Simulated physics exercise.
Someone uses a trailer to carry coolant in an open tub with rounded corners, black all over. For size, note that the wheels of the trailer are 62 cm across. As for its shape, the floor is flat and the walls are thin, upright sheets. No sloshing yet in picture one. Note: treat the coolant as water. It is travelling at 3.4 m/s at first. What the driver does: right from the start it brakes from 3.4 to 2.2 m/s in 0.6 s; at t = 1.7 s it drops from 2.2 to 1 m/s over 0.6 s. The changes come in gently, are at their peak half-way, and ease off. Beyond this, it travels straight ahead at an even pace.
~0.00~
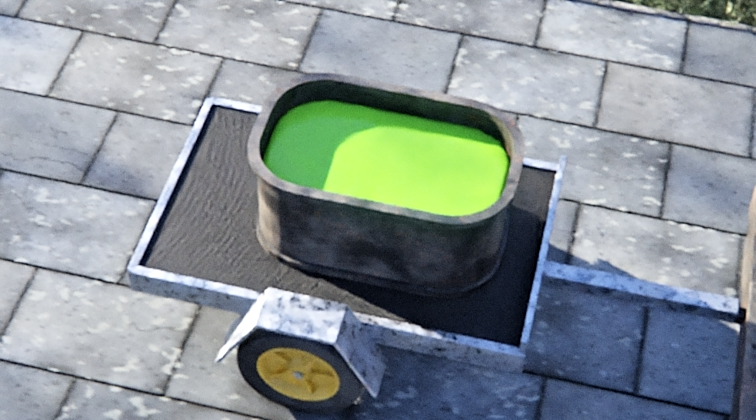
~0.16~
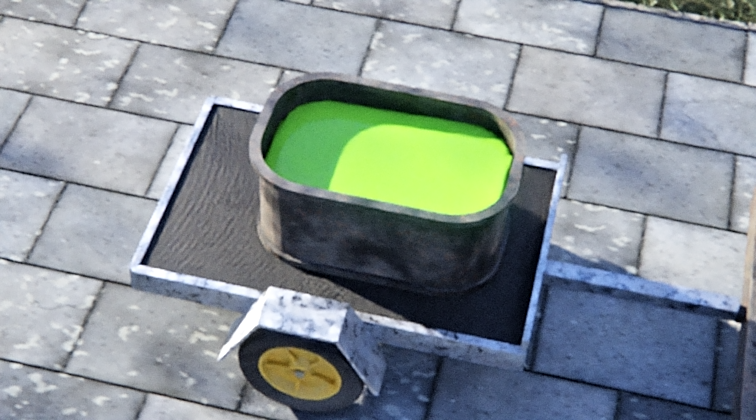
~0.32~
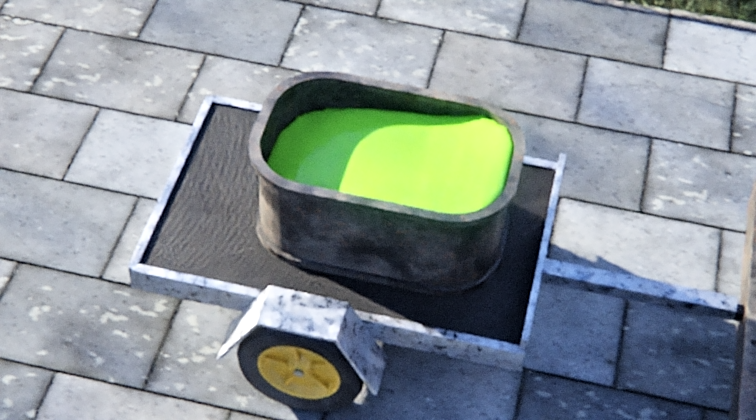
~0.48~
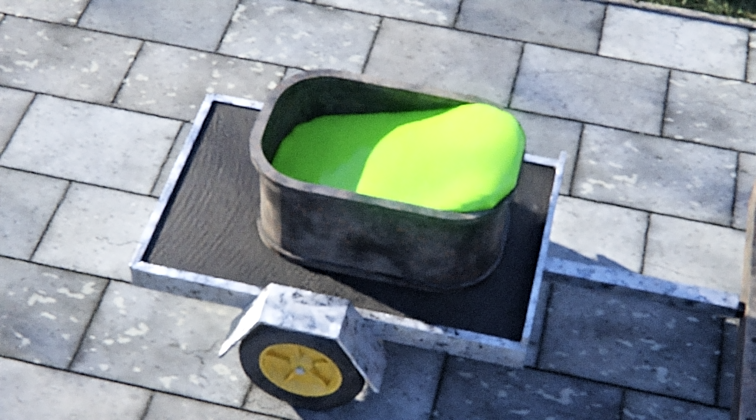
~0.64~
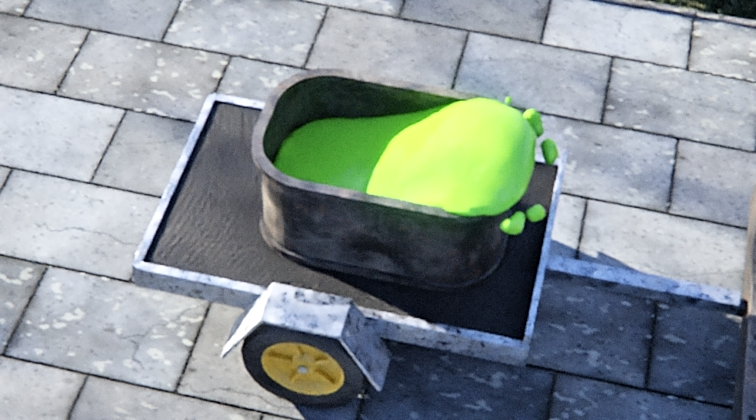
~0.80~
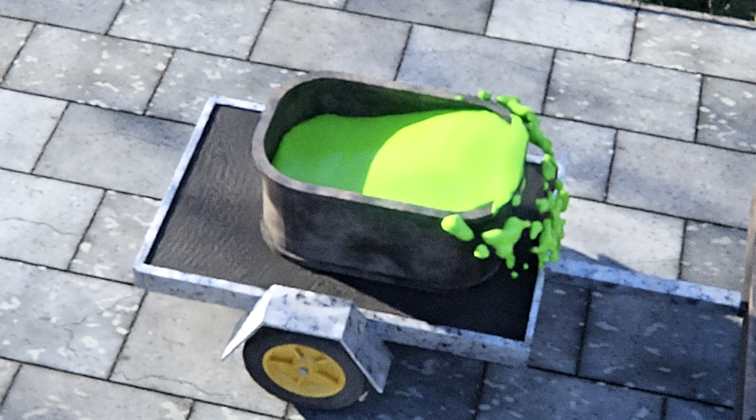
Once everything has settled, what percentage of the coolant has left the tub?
About 15 per cent.
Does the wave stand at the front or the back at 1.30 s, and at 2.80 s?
The liquid stands at the rear end first and then at the rear end.
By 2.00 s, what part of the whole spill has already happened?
Roughly 30 % of the total.
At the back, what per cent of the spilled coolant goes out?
I'd estimate some 10 percent of what spills.
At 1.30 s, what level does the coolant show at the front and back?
Front: 24 cm; back: 60 cm.
Then, 1.30 s in, front 25 cm, middle 34 cm, back 61 cm above the floor; the loss stands at 3 per cent, over the front.
Then, 2.00 s in, front 59 cm, middle 33 cm, back 21 cm above the floor; the loss stands at 4 per cent, over the front and the back.
Then, 2.80 s in, front 25 cm, middle 30 cm, back 59 cm above the floor; the loss stands at 11 per cent, over the front.
Then, 5.28 s in, the loss stands at 15 per cent, over the front, 44 of 302 litres.
